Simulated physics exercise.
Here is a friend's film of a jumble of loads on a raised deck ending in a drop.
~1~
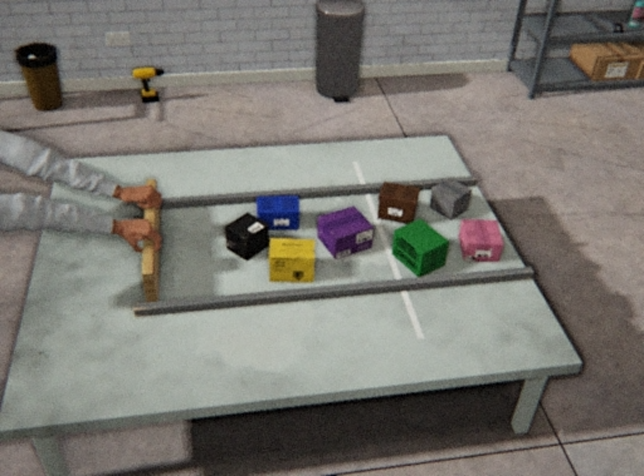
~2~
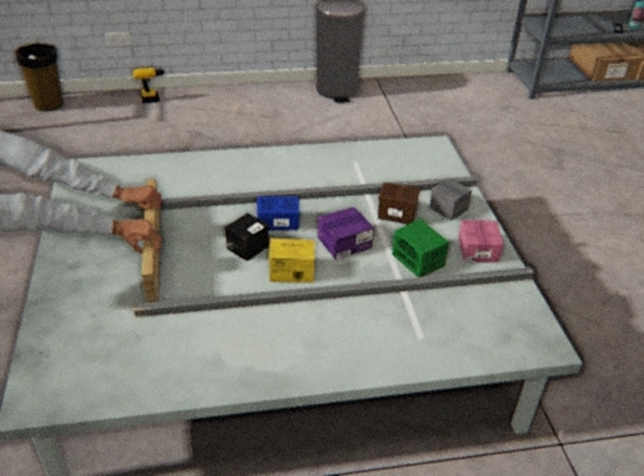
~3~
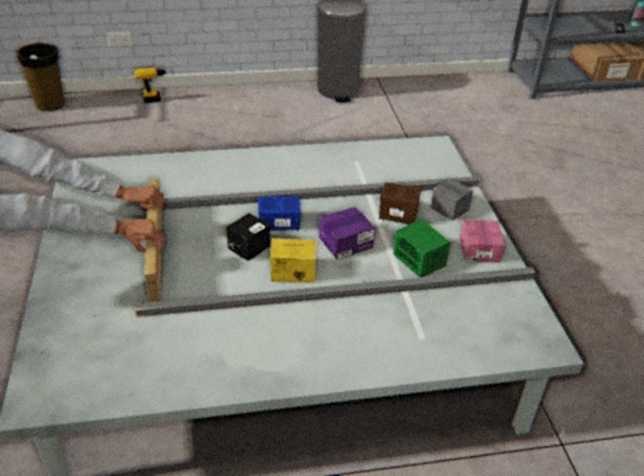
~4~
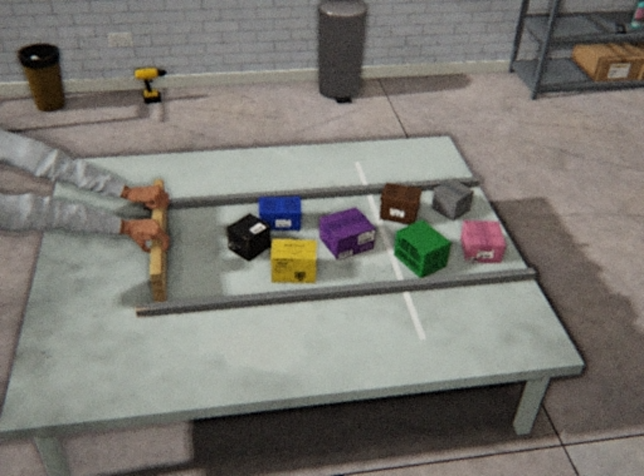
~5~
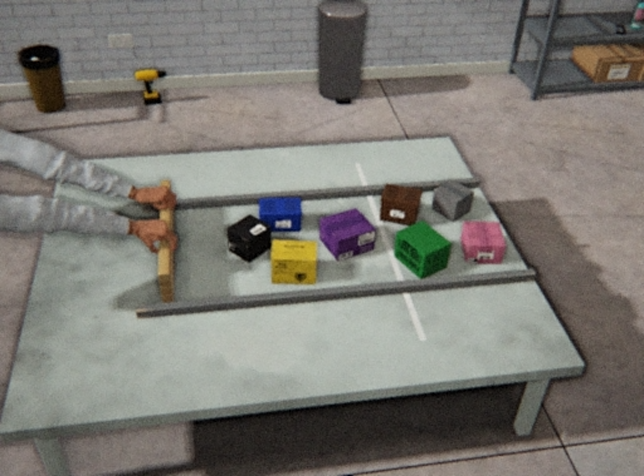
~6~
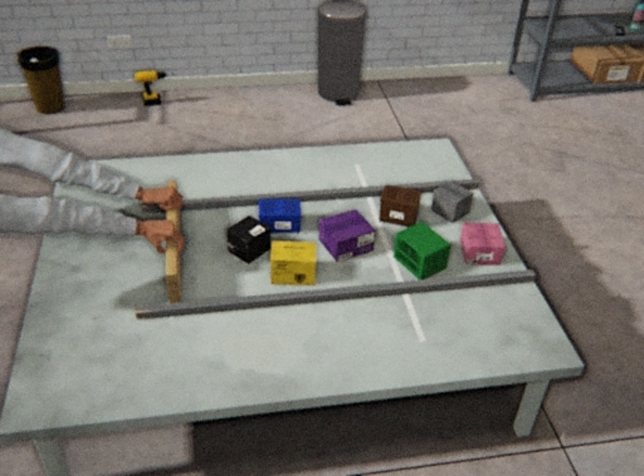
On a pale table in a workshop, two hands slowly slid a wooden plank a short way right between two rails, toward a scattered group of colourful boxes that stayed still.
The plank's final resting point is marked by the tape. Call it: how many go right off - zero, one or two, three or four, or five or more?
Zero go off.
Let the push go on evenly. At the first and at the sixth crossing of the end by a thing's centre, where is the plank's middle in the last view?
First: Around (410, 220). Next: Around (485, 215).
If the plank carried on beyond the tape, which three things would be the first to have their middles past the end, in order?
Earliest first: Grey parcel, pink parcel, brown tote.
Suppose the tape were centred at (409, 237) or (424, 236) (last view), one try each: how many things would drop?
The counts: 0 and 2.
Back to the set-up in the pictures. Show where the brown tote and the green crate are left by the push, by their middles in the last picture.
Looks like one lands around (433, 198), and the other around (456, 253).
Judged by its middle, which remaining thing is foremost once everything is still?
Grey parcel.
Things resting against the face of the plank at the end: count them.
Count recorded: 3.
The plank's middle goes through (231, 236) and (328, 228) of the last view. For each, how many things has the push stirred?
At the first spot the count is 1, and at the second it is 4.
Soon after, none off yet; pink parcel at rest near (482, 244); grey parcel at rest near (452, 202); green crate at rest near (422, 251).
In the end, the number that fall off is zero.
